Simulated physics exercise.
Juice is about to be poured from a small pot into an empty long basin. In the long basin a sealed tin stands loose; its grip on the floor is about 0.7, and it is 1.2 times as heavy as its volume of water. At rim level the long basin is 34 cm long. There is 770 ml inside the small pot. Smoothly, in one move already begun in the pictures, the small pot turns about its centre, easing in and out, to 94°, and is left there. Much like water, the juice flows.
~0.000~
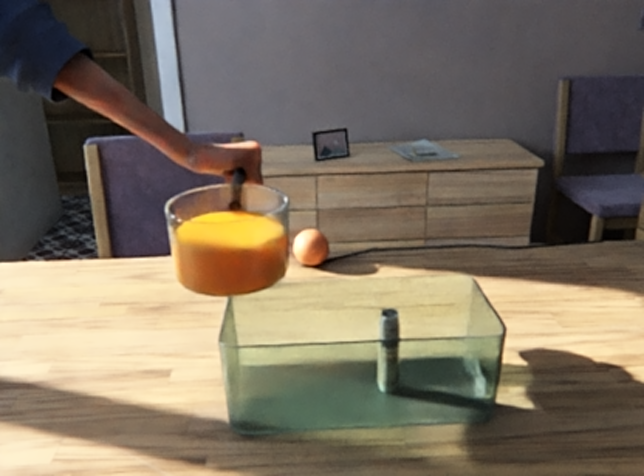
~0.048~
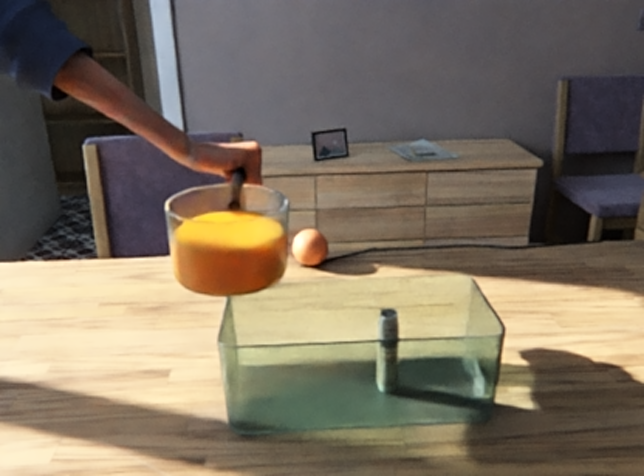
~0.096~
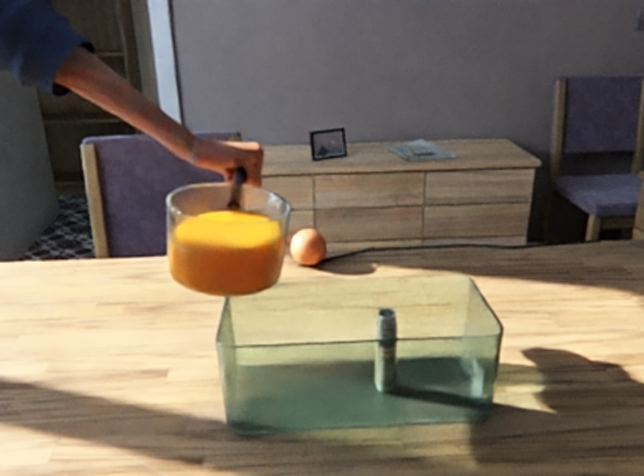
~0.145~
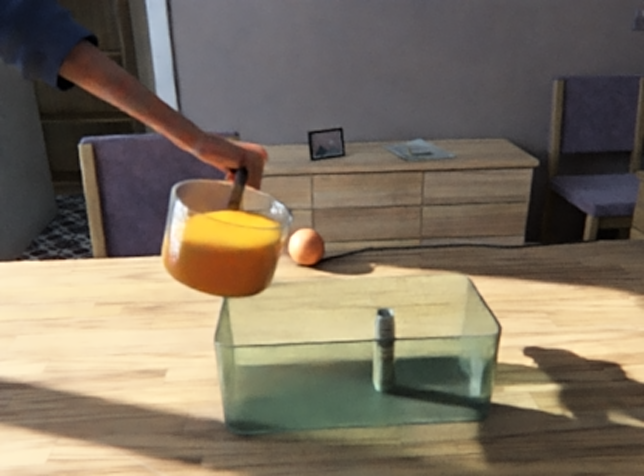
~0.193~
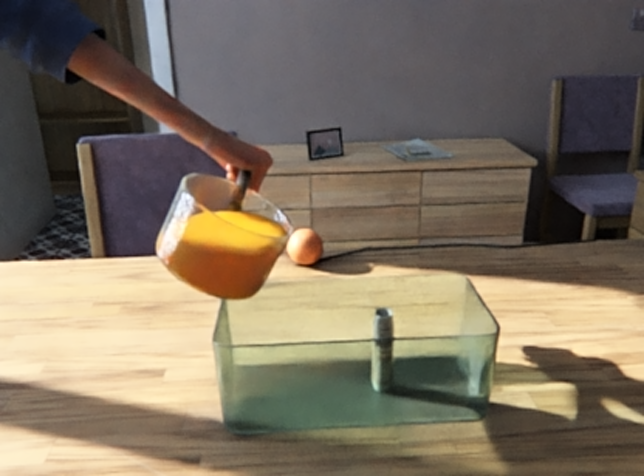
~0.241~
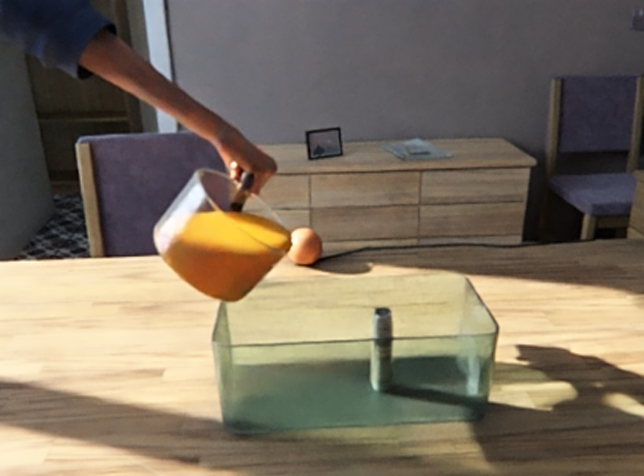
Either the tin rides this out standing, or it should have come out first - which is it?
It rides it out.
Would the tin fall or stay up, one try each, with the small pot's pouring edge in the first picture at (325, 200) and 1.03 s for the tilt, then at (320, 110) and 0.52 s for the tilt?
In the first try it comes down; in the second it comes down.
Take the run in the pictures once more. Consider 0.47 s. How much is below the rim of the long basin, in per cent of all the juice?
I'd estimate some 26 percent of the liquid.
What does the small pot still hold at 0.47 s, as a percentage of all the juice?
Roughly 46 percent.
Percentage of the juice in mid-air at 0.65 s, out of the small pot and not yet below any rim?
6 in a hundred, give or take.
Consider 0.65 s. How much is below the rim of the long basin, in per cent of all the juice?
Near 76 per cent of the total.
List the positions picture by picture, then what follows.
In the first picture, it leans 0°; its right rim is at (287, 202); the juice meets the walls at (174, 230) and (286, 226); the long basin's rim runs from (225, 314) to (489, 303); the tin's top is at (390, 317).
In the second picture, it leans 2°; its right rim is at (288, 204); the juice meets the walls at (174, 230) and (286, 226).
In the third picture, it leans 8°; its right rim is at (289, 209); the juice meets the walls at (172, 230) and (285, 227).
In the fourth picture, it leans 17°; its right rim is at (291, 219); the juice meets the walls at (169, 230) and (285, 228).
In the fifth picture, it leans 29°; its right rim is at (292, 231); the juice meets the walls at (164, 229) and (288, 231).
In the sixth picture, it leans 42°; its right rim is at (291, 245); the juice meets the walls at (160, 224) and (286, 233).
After 0.47 s the tilt is 92° and 45 per cent is still to pour; the tin stands where it began.
After 0.65 s the tilt is 94° and 18 per cent is still to pour; the tin stands where it began.
After 0.82 s the tilt is 94° and 7 per cent is still to pour; the tin stands where it began.
After 1.02 s the tilt is 94° and 3 per cent is still to pour; the tin stands where it began.
In the end the tin stands where it began.
